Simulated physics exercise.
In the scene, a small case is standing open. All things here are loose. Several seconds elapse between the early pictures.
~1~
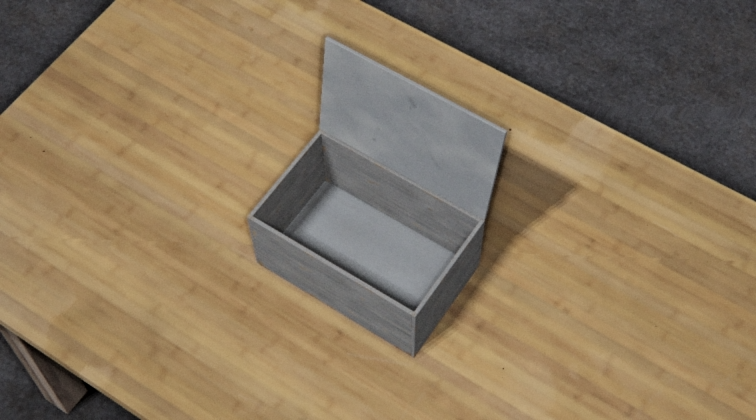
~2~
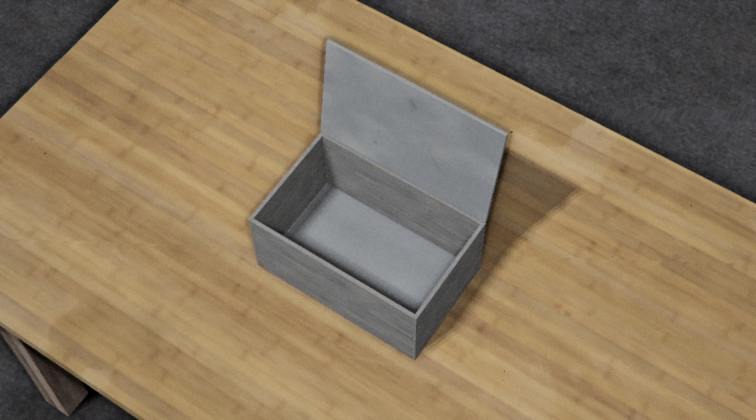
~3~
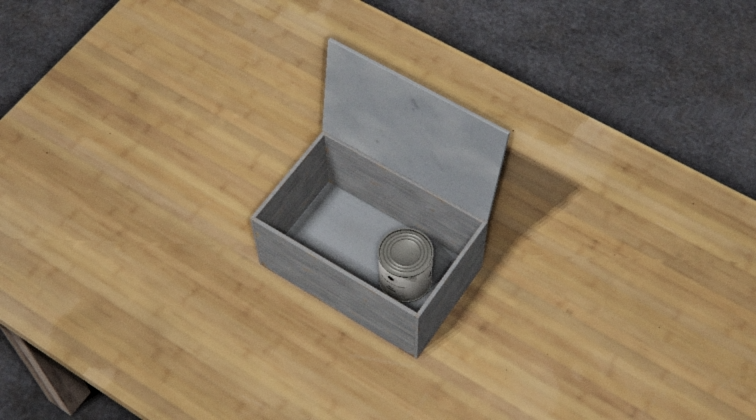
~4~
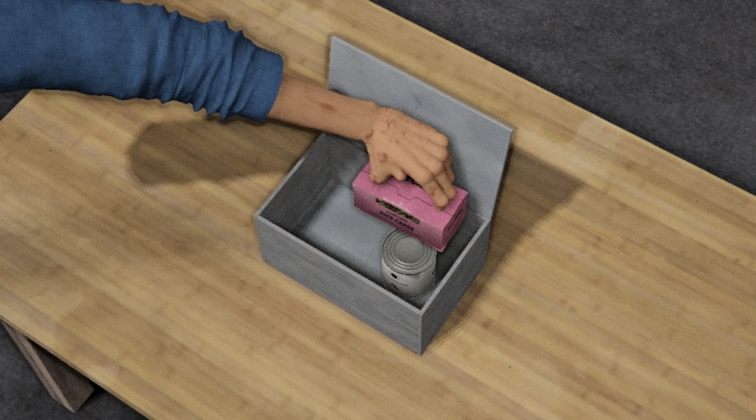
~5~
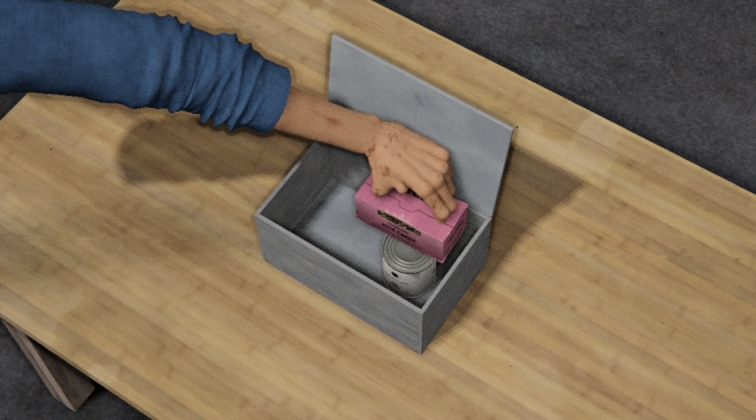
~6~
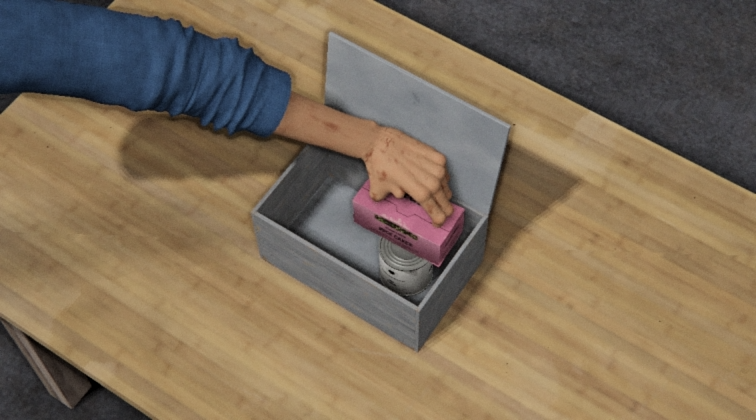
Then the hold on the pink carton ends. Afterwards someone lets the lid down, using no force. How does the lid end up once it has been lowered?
Partly open.
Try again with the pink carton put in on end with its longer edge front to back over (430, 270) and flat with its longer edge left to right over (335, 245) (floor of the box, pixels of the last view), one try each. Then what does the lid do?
The lid stays partly open the first time and goes all the way down the second time.
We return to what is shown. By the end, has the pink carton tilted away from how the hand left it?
By the end it has kept its angle.
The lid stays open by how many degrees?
About 40°.
Then, 1.20 s on from there, lid starting down.
Then, 1.60 s on from there, lid 60° above the rim.
In the end, lid 39° above the rim; both unmoved. At the end, from the last picture's camera, pink carton near (408, 217).
